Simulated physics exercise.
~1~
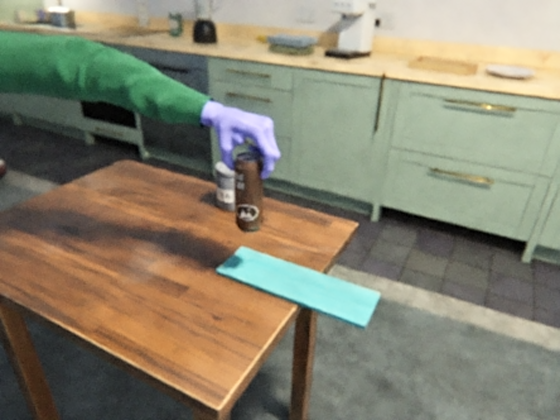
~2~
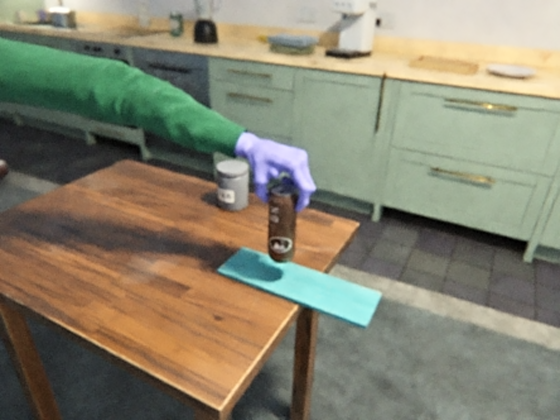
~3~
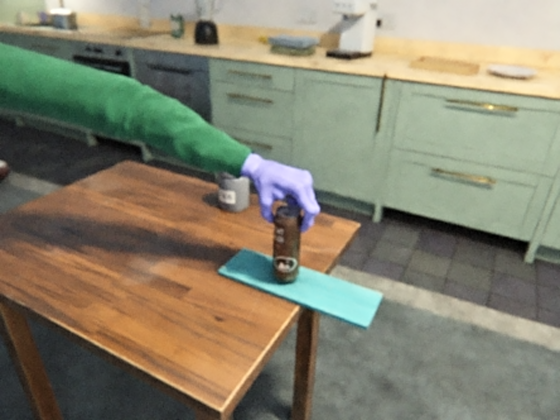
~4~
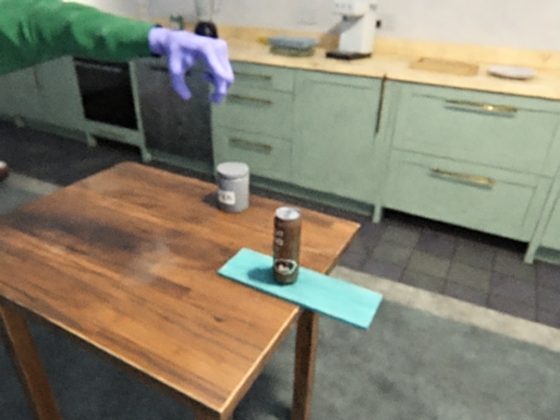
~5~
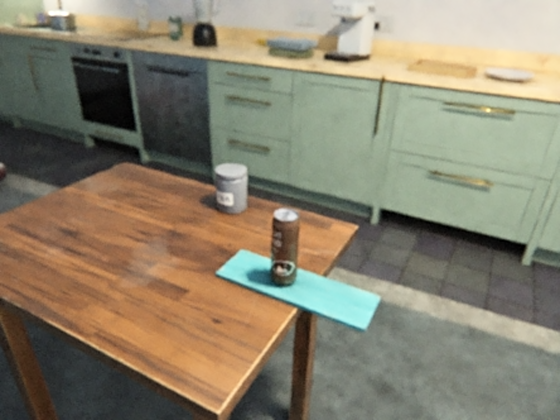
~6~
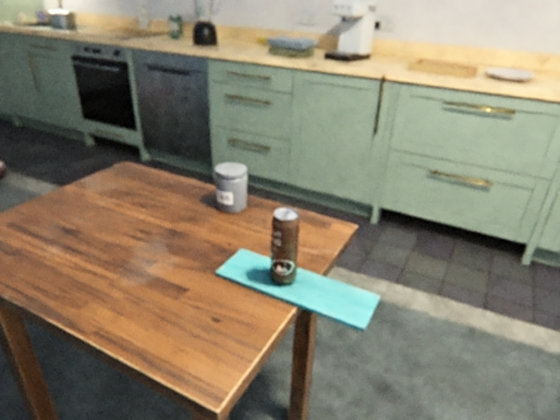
A gloved hand sets a brown can on the overhanging turquoise board, which stays put.
